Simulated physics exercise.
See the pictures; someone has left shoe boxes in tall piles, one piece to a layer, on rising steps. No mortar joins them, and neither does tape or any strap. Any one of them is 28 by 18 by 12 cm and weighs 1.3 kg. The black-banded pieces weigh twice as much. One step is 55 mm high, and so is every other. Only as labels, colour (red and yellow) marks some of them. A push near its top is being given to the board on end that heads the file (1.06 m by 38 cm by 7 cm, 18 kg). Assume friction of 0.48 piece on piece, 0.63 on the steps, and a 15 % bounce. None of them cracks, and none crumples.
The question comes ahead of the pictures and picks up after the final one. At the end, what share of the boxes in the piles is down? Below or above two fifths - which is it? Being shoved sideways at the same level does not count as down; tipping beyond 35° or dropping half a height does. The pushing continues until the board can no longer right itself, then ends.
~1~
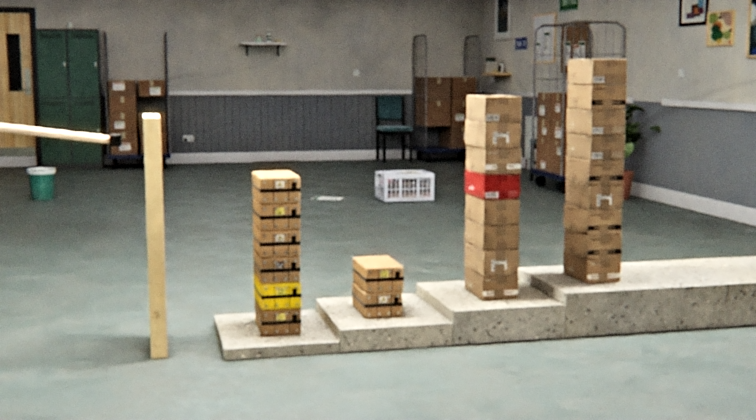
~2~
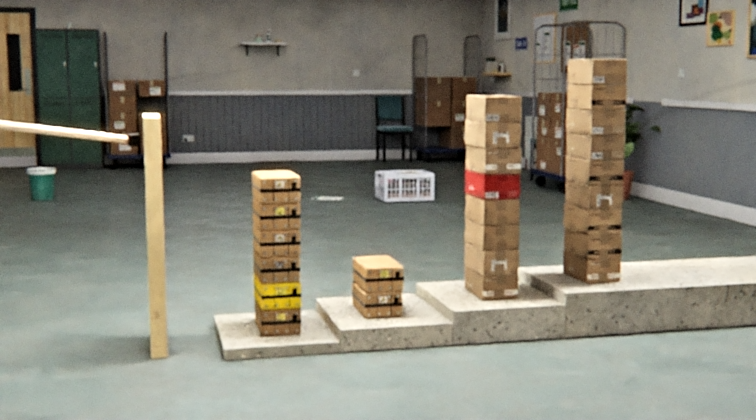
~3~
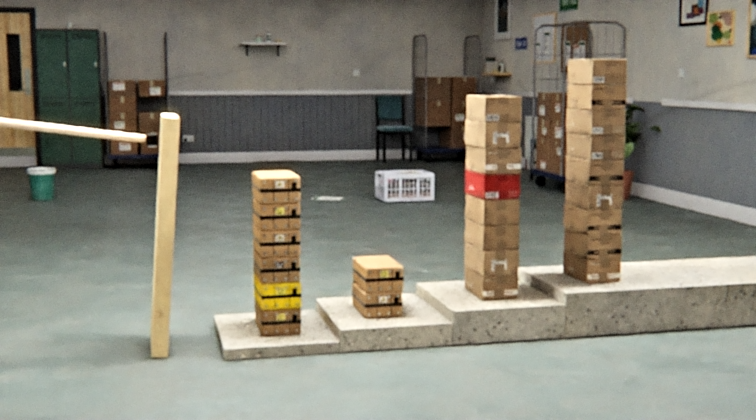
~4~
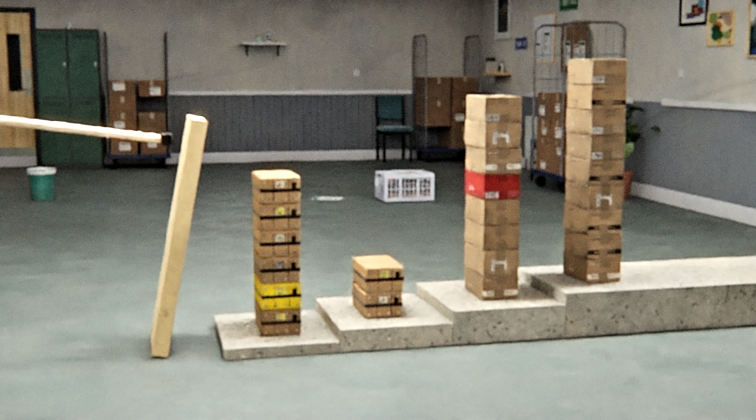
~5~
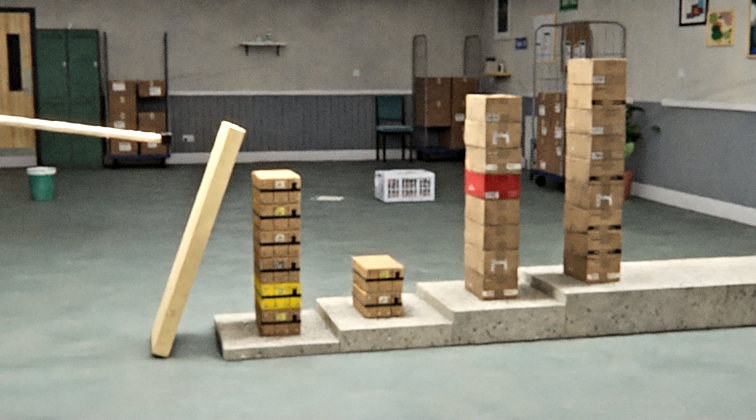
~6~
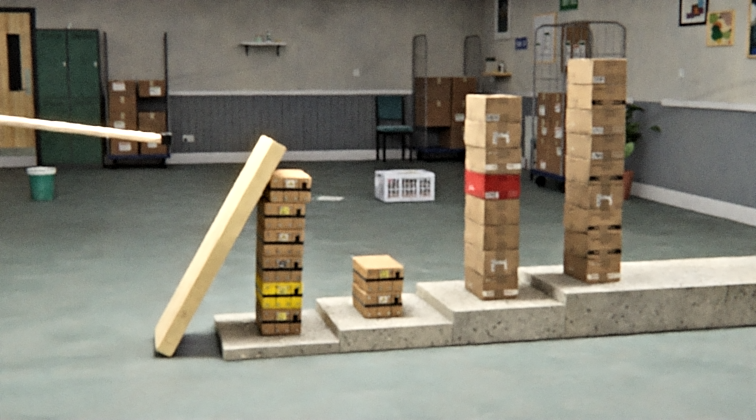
Below two fifths.
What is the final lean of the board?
Lean from upright: Around 60°.
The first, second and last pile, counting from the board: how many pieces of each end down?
Counting pieces pile by pile - first 6, second 0, last 0.
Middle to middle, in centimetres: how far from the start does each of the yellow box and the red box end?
Distances: Yellow 20, red 0 (cm).
Then, 0.16 s past the last view, board 37° from upright; none of the 25 boxes down, 6 disturbed; yellow box 10° from how it stood.
Then, 0.34 s past the last view, board 48° from upright; 1 of the 25 boxes down; yellow box 30° from how it stood.
Then, 0.50 s past the last view, board 57° from upright; 6 of the 25 boxes down; yellow box 47° from how it stood.
Then, 0.92 s past the last view, board 58° from upright; 6 of the 25 boxes down; yellow box 47° from how it stood, 37 mm lower; red box 20 mm from its place.
In the end, board 58° from upright; 6 of the 25 boxes down; yellow box 47° from how it stood, 37 mm lower; red box 17 mm from its place. That is 24 per cent. From the last view, middles, yellow box near (319, 295), red box near (495, 184).
